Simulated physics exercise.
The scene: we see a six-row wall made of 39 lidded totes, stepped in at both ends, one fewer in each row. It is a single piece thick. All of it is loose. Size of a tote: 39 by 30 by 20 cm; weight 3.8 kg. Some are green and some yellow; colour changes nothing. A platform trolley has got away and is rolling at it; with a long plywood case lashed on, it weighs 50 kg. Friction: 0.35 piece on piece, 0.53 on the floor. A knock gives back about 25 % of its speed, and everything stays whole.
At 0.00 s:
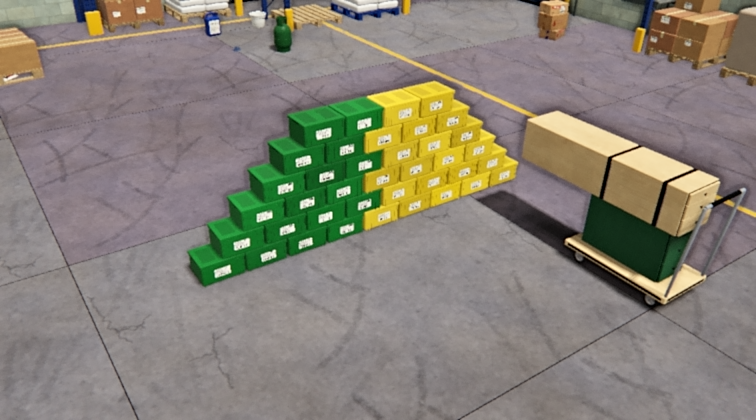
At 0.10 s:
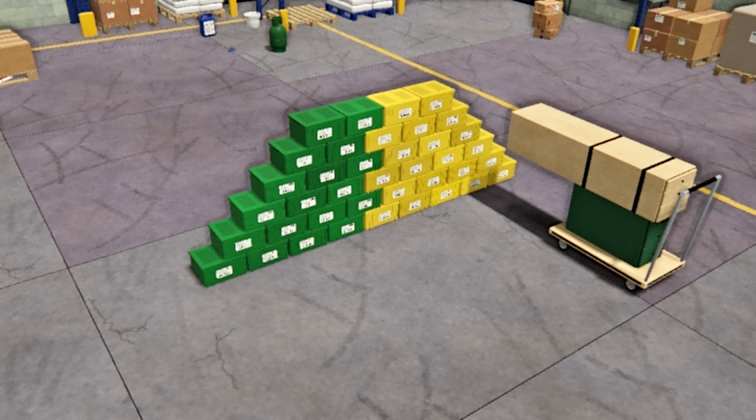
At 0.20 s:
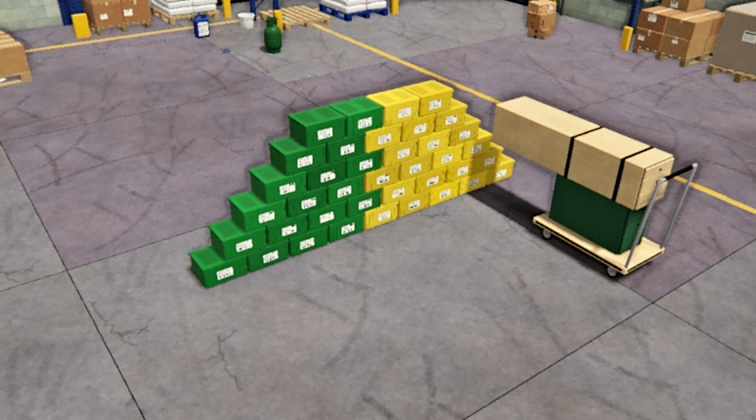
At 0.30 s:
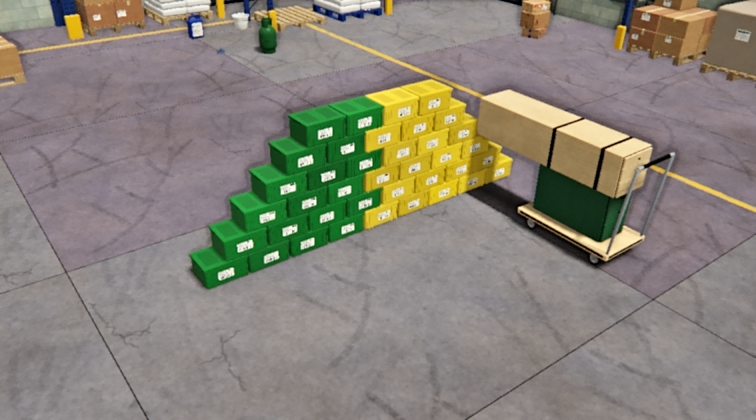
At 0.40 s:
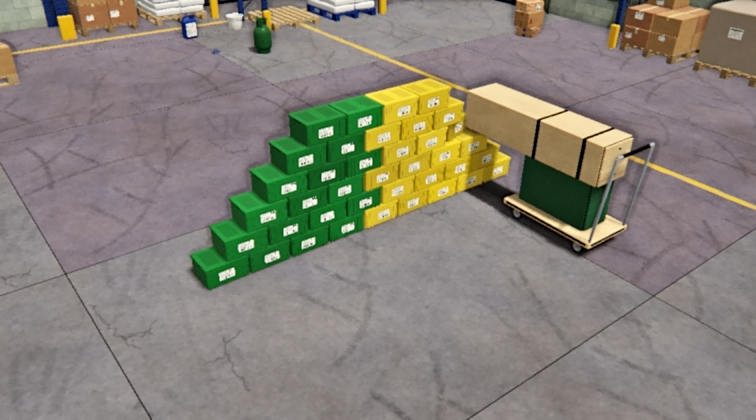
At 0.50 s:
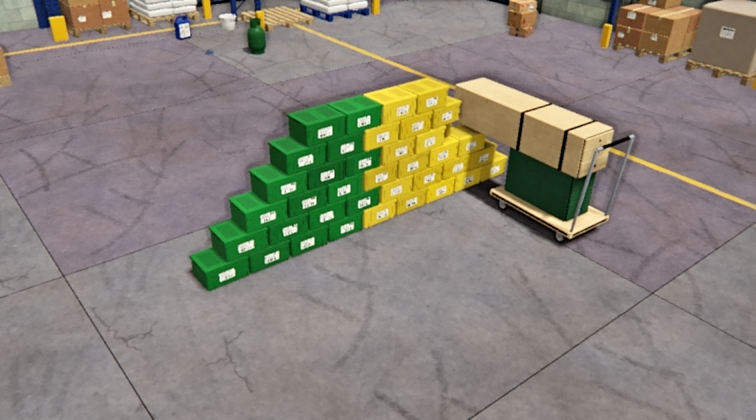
In a warehouse, a platform trolley carrying a long wooden case strapped over a green block rolls leftward toward a stepped wall of green and yellow totes. The case's front end reaches the yellow side and pushes in among the upper totes, shifting one, while the rest of the wall stays in place.
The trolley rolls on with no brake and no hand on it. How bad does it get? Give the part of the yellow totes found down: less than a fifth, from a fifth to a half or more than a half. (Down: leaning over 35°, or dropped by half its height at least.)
The part is fewer than one in five.
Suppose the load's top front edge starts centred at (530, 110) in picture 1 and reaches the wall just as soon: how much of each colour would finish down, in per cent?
In that case green 0, yellow 0 per cent.
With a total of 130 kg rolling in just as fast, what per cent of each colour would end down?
Then green 0, yellow 10 per cent.
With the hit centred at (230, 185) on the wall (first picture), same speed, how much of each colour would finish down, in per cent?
In that case green 0, yellow 0 per cent.
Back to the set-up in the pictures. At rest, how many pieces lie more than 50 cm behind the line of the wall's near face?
Roughly 4 of them.
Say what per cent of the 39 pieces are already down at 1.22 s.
By then 0 per cent.
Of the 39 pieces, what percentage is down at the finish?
Near 5 per cent.
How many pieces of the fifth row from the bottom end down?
0 of them.
Around 0.78 s, load 76 cm past the wall's line, still rolling; none of the 21 yellow totes down (0 of 39 in all colours); top yellow tote unmoved.
Around 0.94 s, load 92 cm past the wall's line, still rolling; none of the 21 yellow totes down (0 of 39 in all colours); top yellow tote unmoved.
Around 1.22 s, load 1.08 m past the wall's line, still rolling; none of the 21 yellow totes down (0 of 39 in all colours); top yellow tote unmoved.
Around 1.82 s, load 1.12 m past the wall's line, still rolling; 1 of the 21 yellow totes down (1 of 39 in all colours); top yellow tote unmoved.
Finally (2.4 s), load 1.12 m past the wall's line, stopped; 1 of the 21 yellow totes down (1 of 39 in all colours); top yellow tote unmoved; top green tote unmoved. That is 5 per cent. Seen by the last camera, middles, top yellow tote near (390, 106), top green tote near (317, 126).
